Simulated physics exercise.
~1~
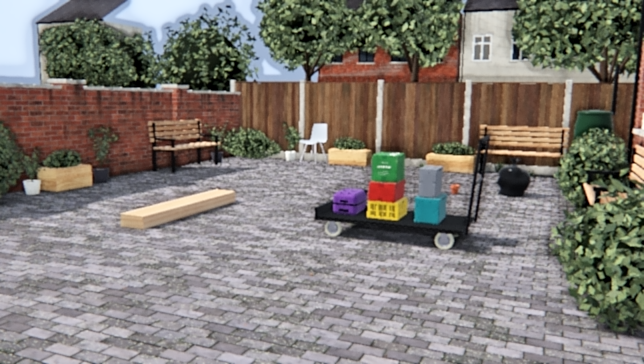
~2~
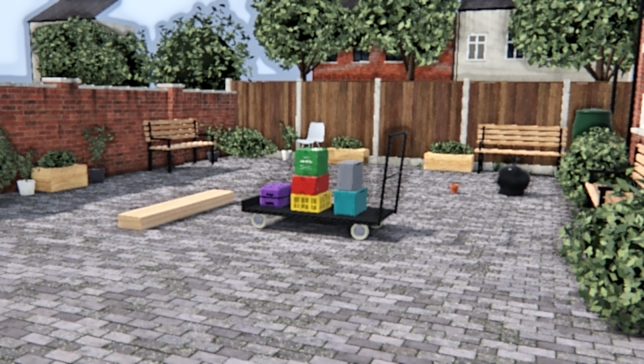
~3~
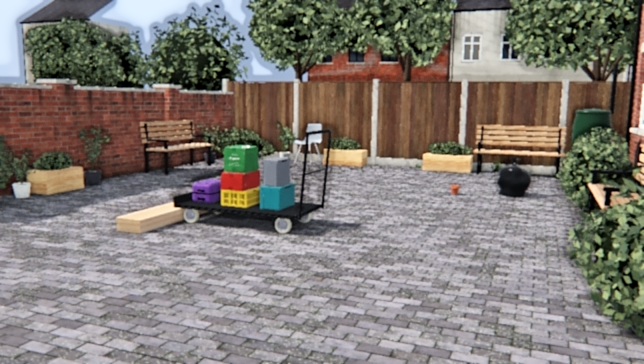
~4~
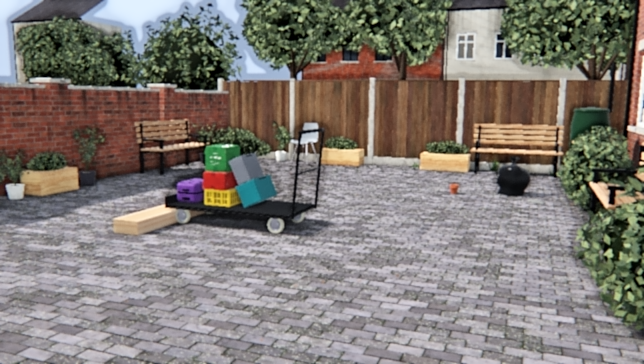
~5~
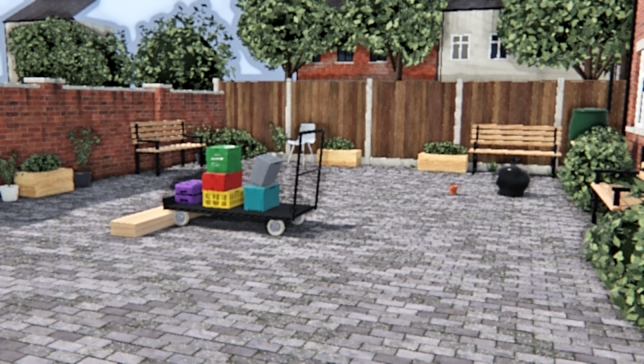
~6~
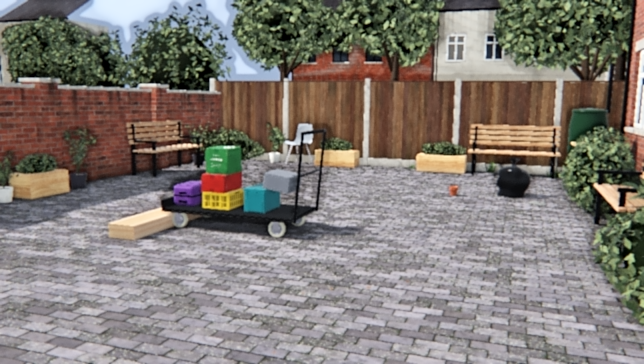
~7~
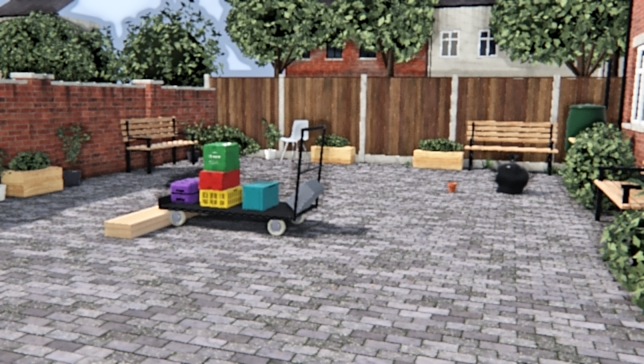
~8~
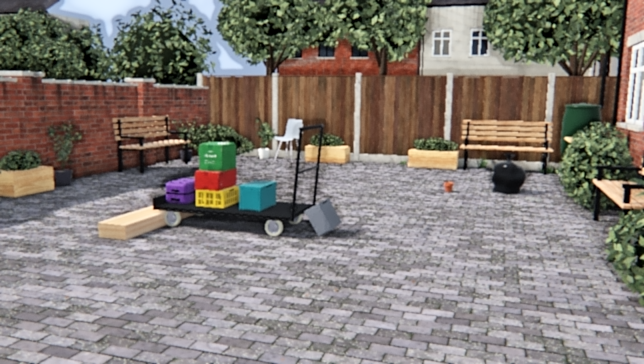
At the start, a black trolley carrying a purple suitcase, a yellow crate, a red carton, a green parcel and teal and grey totes rolls left across a paved yard. It reaches a low, pale wooden kerb and stops abruptly. The teal tote tilts with the grey tote on top of it, then settles back flat while the grey one tips off to the right. The grey tote turns over beside the handle and drops past the trolley's right end. It is last seen leaning low there, while the rest of the load, including the green parcel, remains on the deck.
